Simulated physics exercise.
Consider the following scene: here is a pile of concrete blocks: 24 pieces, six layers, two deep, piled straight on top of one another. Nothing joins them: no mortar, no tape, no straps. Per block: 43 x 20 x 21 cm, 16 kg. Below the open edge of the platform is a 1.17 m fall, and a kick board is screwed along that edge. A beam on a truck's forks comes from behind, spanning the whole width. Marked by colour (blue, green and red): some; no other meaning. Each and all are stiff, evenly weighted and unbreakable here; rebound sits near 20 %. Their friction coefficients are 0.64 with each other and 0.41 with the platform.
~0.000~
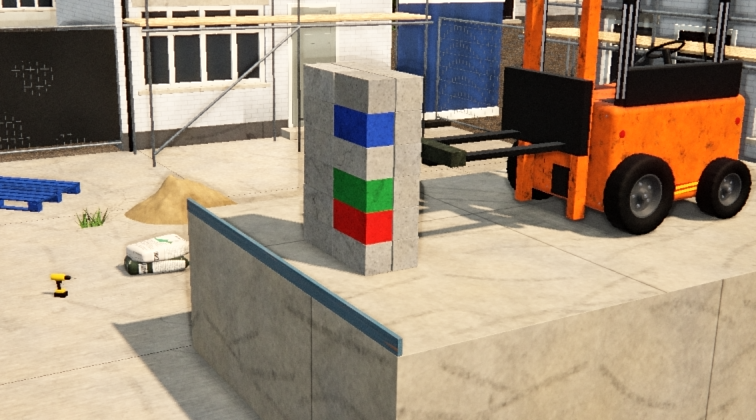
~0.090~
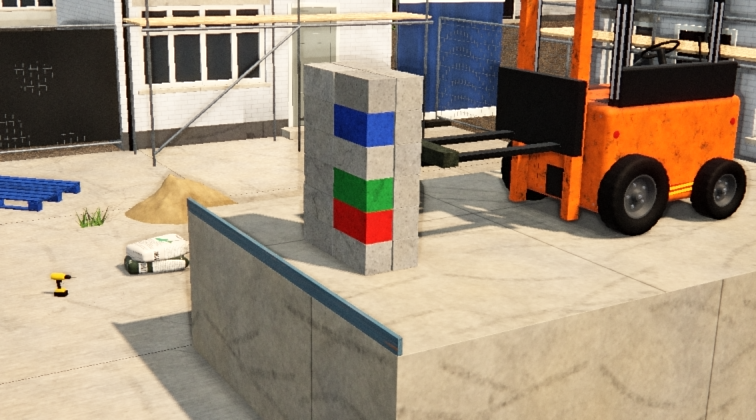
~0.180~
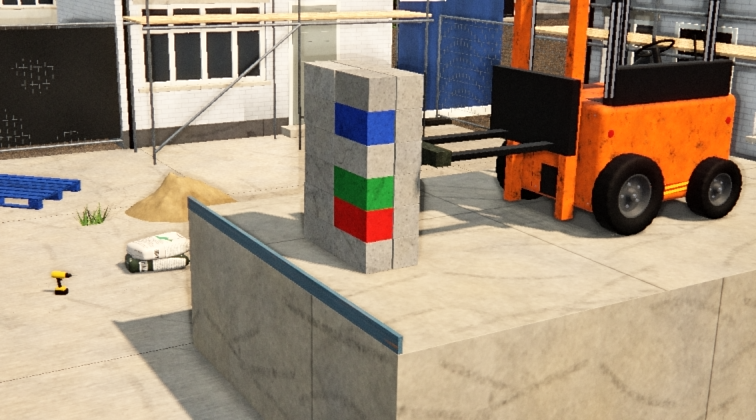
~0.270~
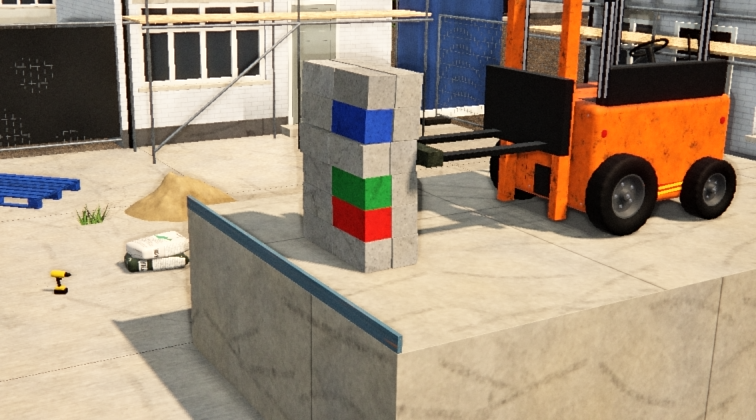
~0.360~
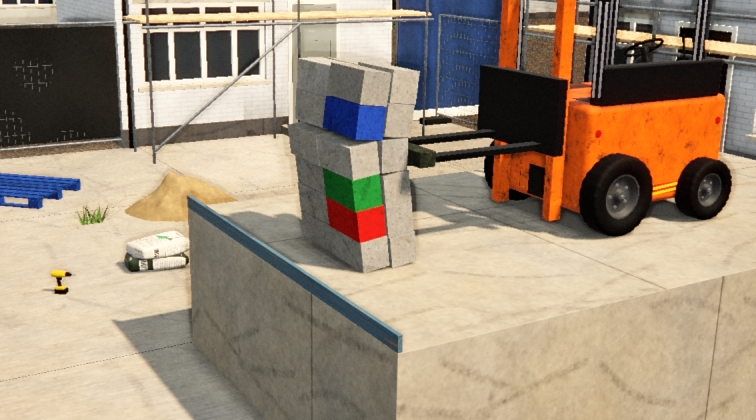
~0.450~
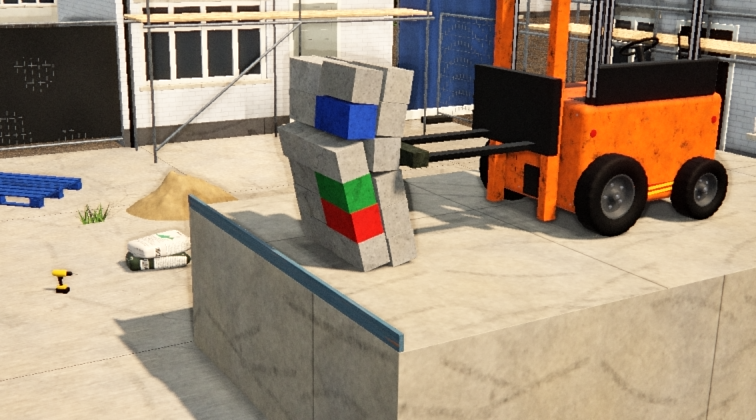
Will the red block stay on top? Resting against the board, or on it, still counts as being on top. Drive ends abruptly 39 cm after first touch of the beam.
Yes.
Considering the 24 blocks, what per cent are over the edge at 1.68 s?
40 %.
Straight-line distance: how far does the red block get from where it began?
I'd estimate near 50 cm.
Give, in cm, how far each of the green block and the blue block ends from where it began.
Net displacement (cm): Green = 210; blue = 300.
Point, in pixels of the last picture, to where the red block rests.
It ends up at about (307, 257) in the last picture.
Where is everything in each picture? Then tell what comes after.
In the first frame (we follow the side turned to the camera), beam (457, 160) 15 cm from the stack; red block (349, 221); green block (349, 190); blue block (350, 126); no piece has moved.
In the second frame, beam (450, 160) 9 cm from the stack; red block (349, 221).
In the third frame, beam (443, 159) 26 mm from the stack; red block (350, 219).
In the fourth frame, beam (434, 160) 33 mm in; red block (348, 219); 4 stirred so far.
In the fifth frame, beam (427, 160) 9 cm in; red block (342, 220) tipped 7°; green block (338, 189) tipped 7°; steepest lean 8°, the block at (345, 83); 21 stirred so far.
In the sixth frame, beam (420, 160) 15 cm in; red block (339, 220) tipped 14°; green block (331, 191) tipped 14°; blue block (331, 117) tipped 4°; steepest lean 14°, the block at (323, 161); 22 stirred so far.
Around 0.70 s, none of the 24 blocks over the edge, 24 disturbed; red block tipped 29°; green block tipped 29°.
Around 1.04 s, none of the 24 blocks over the edge, 24 disturbed; red block on its side; green block on its side.
Around 1.68 s, 10 of the 24 blocks over the edge; red block on its side; blue block on its side.
Finally (2.5 s), 11 of the 24 blocks over the edge; red block on its side; blue block on its side; green block on its side. Seen by the last camera, middles, red block near (307, 257).
